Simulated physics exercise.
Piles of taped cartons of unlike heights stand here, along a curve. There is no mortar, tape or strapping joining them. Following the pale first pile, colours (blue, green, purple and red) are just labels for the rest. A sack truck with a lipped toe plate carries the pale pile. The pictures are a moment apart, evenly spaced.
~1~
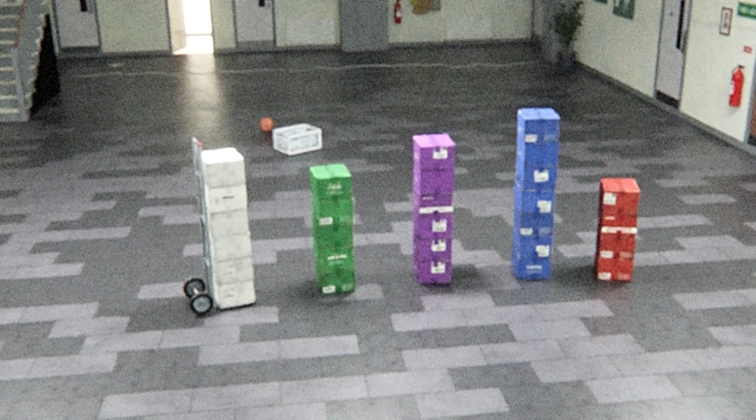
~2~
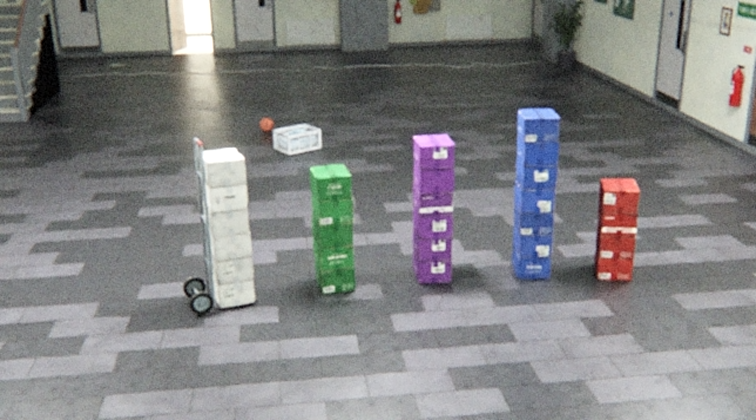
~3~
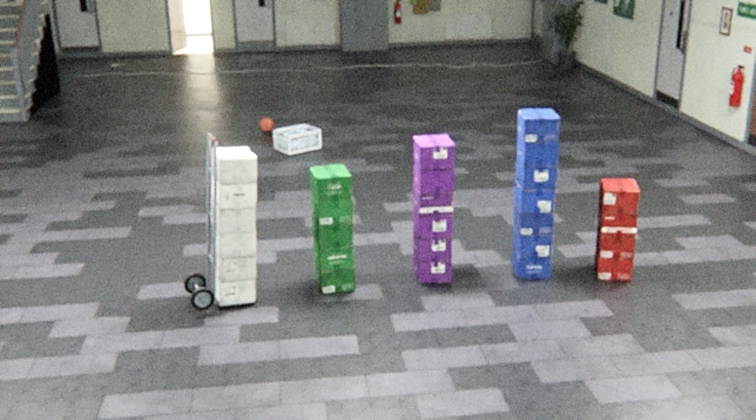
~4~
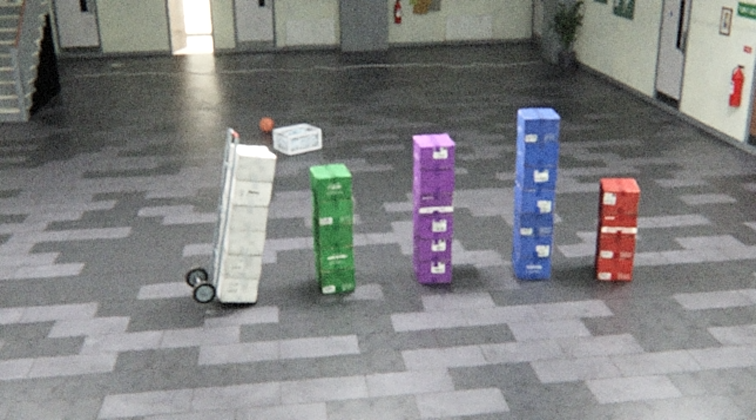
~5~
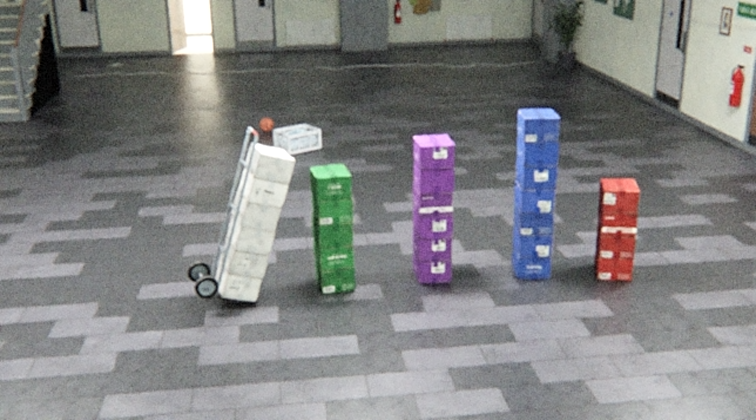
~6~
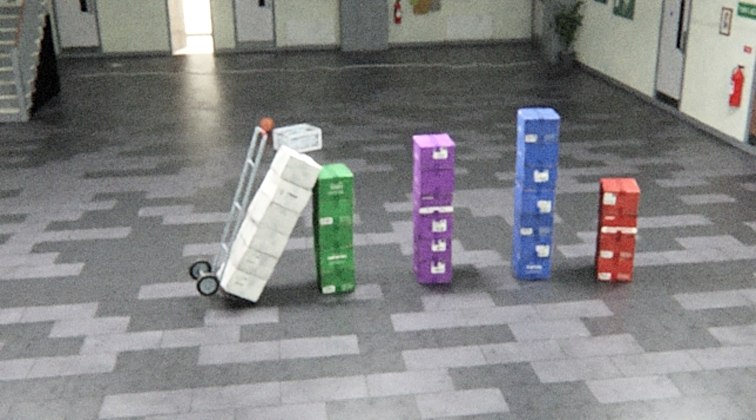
A wide indoor hall with grey patterned flooring is seen from a raised, steady viewpoint. Five stacks of taped cartons stand in a curving row, white on a wheeled sack truck at left, then green, purple, tall blue and short red, with a white crate and orange ball behind. The truck rocks rightward, slightly then clearly, and the white stack leans well over against the green one.
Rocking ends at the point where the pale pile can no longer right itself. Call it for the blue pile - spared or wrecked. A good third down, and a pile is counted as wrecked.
The blue pile is wrecked.
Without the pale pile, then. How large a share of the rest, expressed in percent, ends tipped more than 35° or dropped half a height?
It comes out at around 95 per cent.
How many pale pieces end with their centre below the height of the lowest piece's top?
4 in all.
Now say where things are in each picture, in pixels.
In the first picture (pixels give the middle of a visible side), truck frame (203, 180) level; top blue carton (542, 131); top purple carton (437, 158); none of the others has stirred.
The second picture shows truck frame (204, 180) level; top blue carton (542, 131).
The third picture shows truck frame (215, 176) rocked barely, top of the pale pile leaning barely; top blue carton (542, 131); none of the others has stirred.
The fourth picture shows truck frame (233, 171) rocked a little, top of the pale pile leaning a little; top blue carton (542, 131); none of the others has stirred.
The fifth picture shows truck frame (249, 168) rocked clearly, top of the pale pile leaning clearly; top blue carton (542, 131); none of the others has stirred.
The sixth picture shows truck frame (255, 168) rocked clearly, top of the pale pile leaning well over; top blue carton (542, 131); top green carton (336, 189); none of the others has stirred.
Shortly afterwards, 6 of the pale pile down; none of the 7 blue cartons down (0 of 22 in all colours); top blue carton unmoved; top green carton tilted clearly.
Next, 6 of the pale pile down; none of the 7 blue cartons down (5 of 22 in all colours); top blue carton unmoved; top green carton tilted clearly, about its own height lower.
Some moments later, 6 of the pale pile down; 2 of the 7 blue cartons down (12 of 22 in all colours); top blue carton tilted well over, about its own height lower; top green carton tilted well over, some two heights lower.
Afterwards, 6 of the pale pile down; 7 of the 7 blue cartons down (21 of 22 in all colours); top blue carton on its side; top red carton tilted steeply, some two heights lower.
In the end, 6 of the pale pile down; 7 of the 7 blue cartons down (21 of 22 in all colours); top blue carton on its side; top red carton on its side. From the last view, middles, top blue carton near (741, 252), top red carton near (731, 263).
